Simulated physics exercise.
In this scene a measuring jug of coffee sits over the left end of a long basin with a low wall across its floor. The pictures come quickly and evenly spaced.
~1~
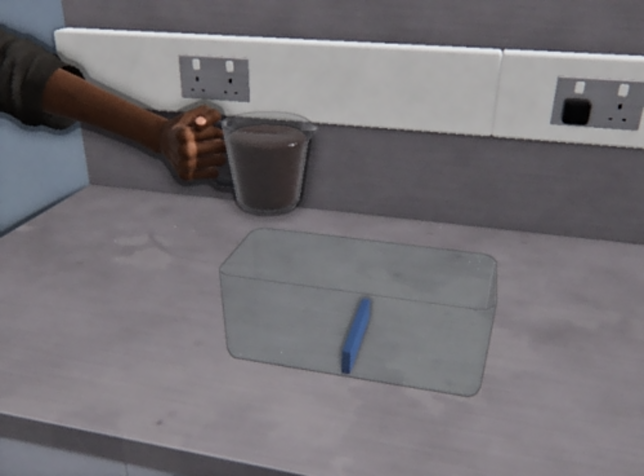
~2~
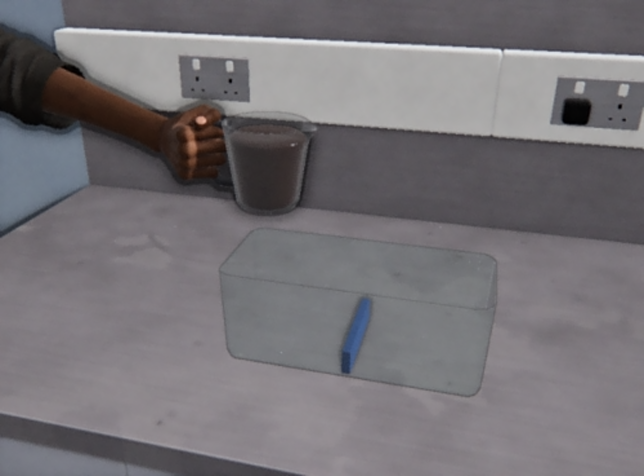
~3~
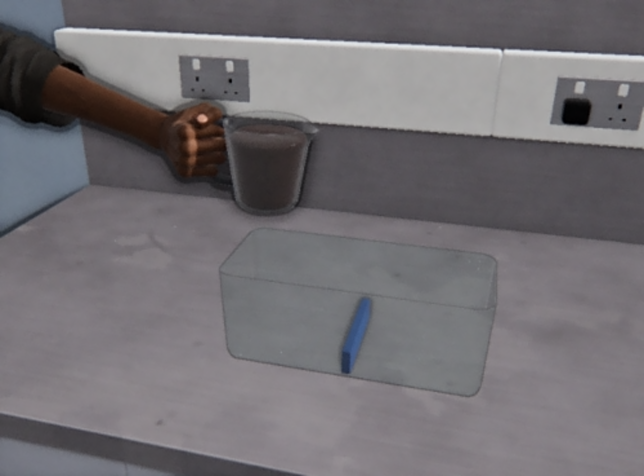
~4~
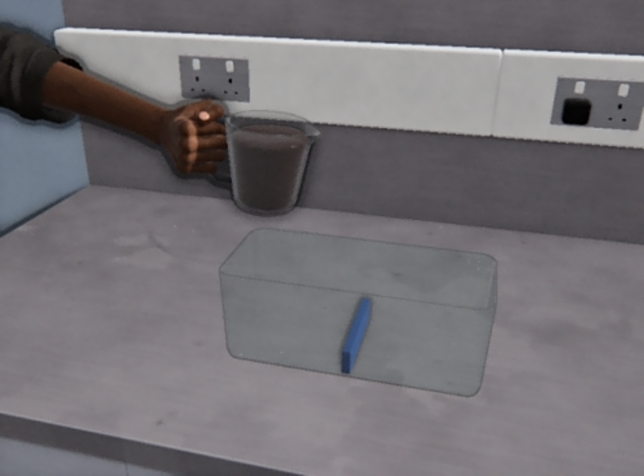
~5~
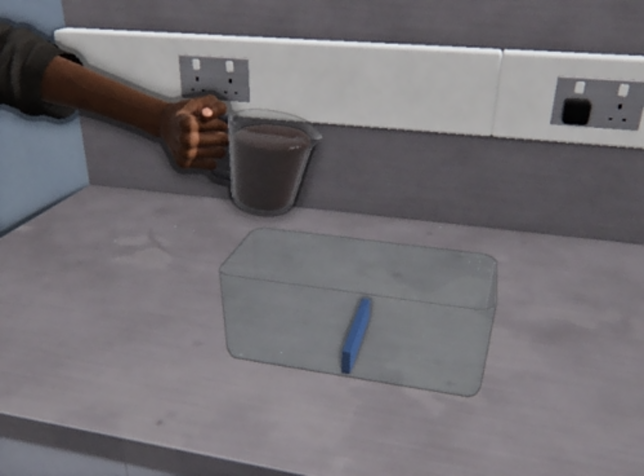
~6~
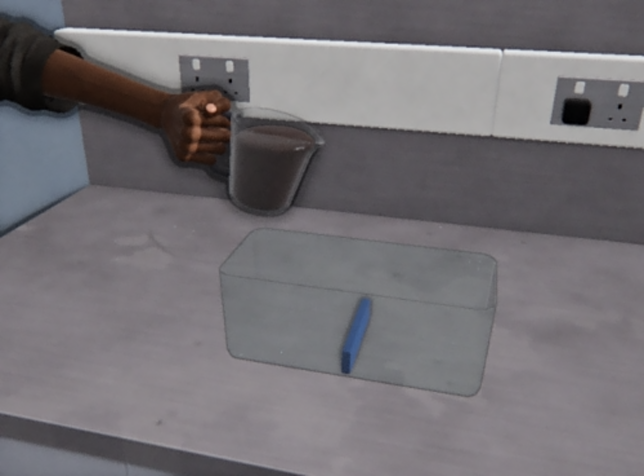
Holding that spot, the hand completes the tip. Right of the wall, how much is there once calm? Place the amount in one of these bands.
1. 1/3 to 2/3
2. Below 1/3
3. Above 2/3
Answer: 1.
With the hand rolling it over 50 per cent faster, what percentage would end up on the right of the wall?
Some 40 per cent.
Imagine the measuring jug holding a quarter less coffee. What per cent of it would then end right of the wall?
It works out near 40 percent.
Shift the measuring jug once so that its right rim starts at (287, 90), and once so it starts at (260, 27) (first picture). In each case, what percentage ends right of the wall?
About 20 % the first time, about 10 % the second.
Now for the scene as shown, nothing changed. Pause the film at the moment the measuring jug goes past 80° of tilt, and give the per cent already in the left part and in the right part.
Left: 0 %. Right: 10 %.
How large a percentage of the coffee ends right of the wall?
About 55 percent.
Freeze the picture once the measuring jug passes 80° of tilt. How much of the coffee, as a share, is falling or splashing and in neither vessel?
It's close to 25 per cent.
A moment on, the measuring jug is tipped on its side and 63 per cent is still to pour, 1 is left of the wall and 11 right of it.
Next, the measuring jug is tipped right over and 6 per cent is still to pour, 31 is left of the wall and 53 right of it.
Then the measuring jug is tipped right over and 0 per cent is still to pour, 45 is left of the wall and 55 right of it.
Later the measuring jug is tipped right over and 0 per cent is still to pour, 44 is left of the wall and 55 right of it.
Finally, 44 per cent lies left of the wall, 55 right of it and 1 outside.
